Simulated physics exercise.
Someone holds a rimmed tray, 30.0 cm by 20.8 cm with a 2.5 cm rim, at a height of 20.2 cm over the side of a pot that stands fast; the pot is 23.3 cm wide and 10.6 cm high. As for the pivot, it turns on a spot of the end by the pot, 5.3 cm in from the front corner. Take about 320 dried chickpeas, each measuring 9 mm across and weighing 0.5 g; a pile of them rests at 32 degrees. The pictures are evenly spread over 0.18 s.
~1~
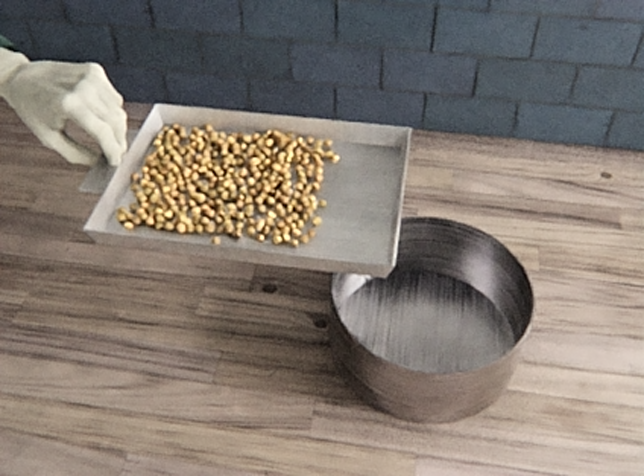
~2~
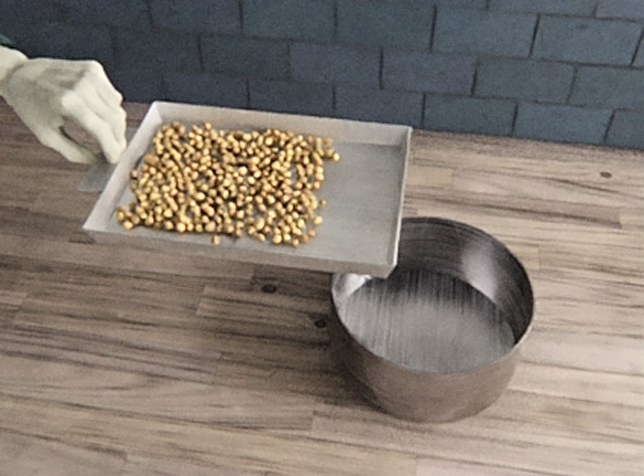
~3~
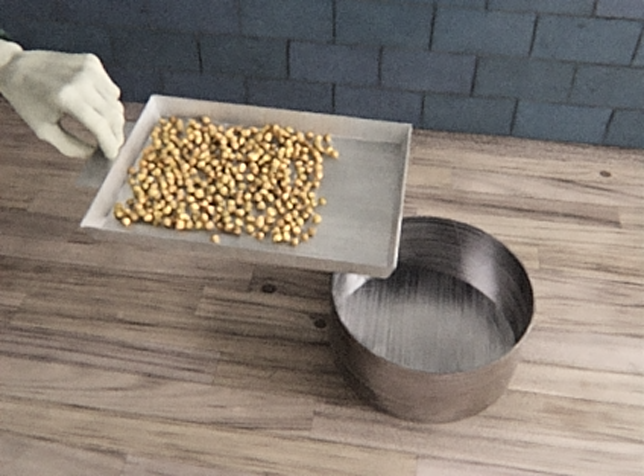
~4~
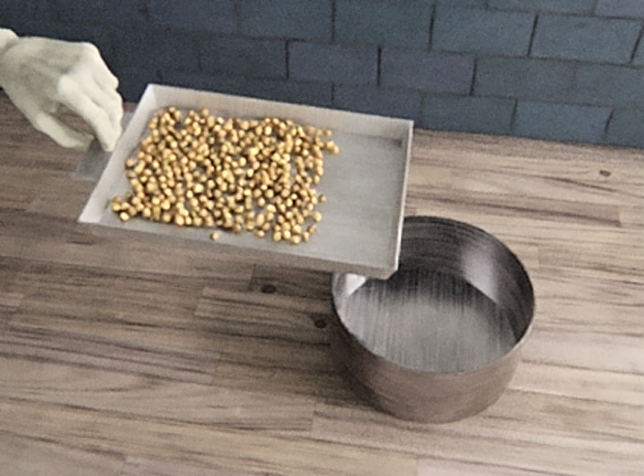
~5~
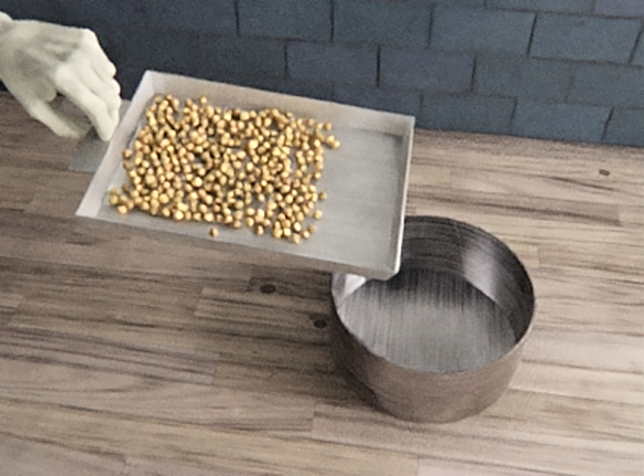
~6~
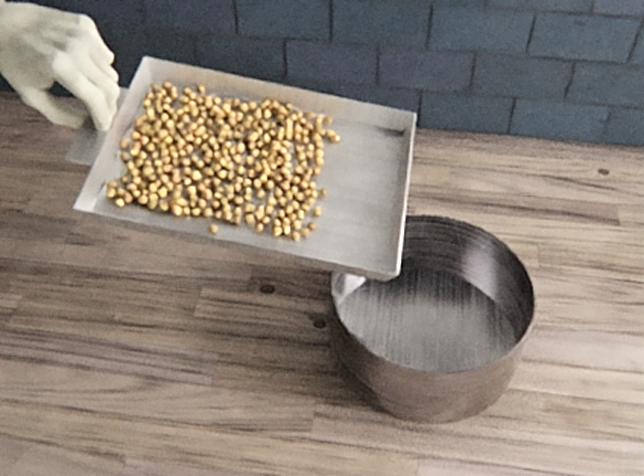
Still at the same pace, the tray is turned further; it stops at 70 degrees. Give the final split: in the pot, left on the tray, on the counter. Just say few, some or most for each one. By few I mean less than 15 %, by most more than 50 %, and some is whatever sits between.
I would say pot some, left on the tray some, counter some.
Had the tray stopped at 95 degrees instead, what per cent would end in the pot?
Estimate: Roughly 75 percent.
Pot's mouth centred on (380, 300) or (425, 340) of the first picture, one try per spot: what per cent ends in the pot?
I'd say close to 60 percent for the first spot and 65 percent for the second.
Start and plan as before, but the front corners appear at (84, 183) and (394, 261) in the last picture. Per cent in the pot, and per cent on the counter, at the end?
Pot 45; counter 5.
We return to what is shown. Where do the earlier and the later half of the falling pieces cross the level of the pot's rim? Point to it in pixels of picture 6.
Roughly (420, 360) to begin with, later roughly (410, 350).
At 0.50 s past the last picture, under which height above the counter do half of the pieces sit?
The halfway line is at about 24 cm.
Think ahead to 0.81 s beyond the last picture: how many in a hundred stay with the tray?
It comes to near 45 per cent.
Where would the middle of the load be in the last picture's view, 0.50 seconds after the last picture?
Estimated load position: Around (348, 234).
Then, 0.29 s after the last picture, tilt 40 degrees; the tray holds 100 %, the pot 0 %.
Then, 0.50 s after the last picture, tilt 60 degrees; the tray holds 100 %, the pot 0 %.
Then, 0.81 s after the last picture, tilt 70 degrees; the tray holds 45 %, the pot 25 %.
In the end, pot 40 %, tray 35 %, counter 25 %.
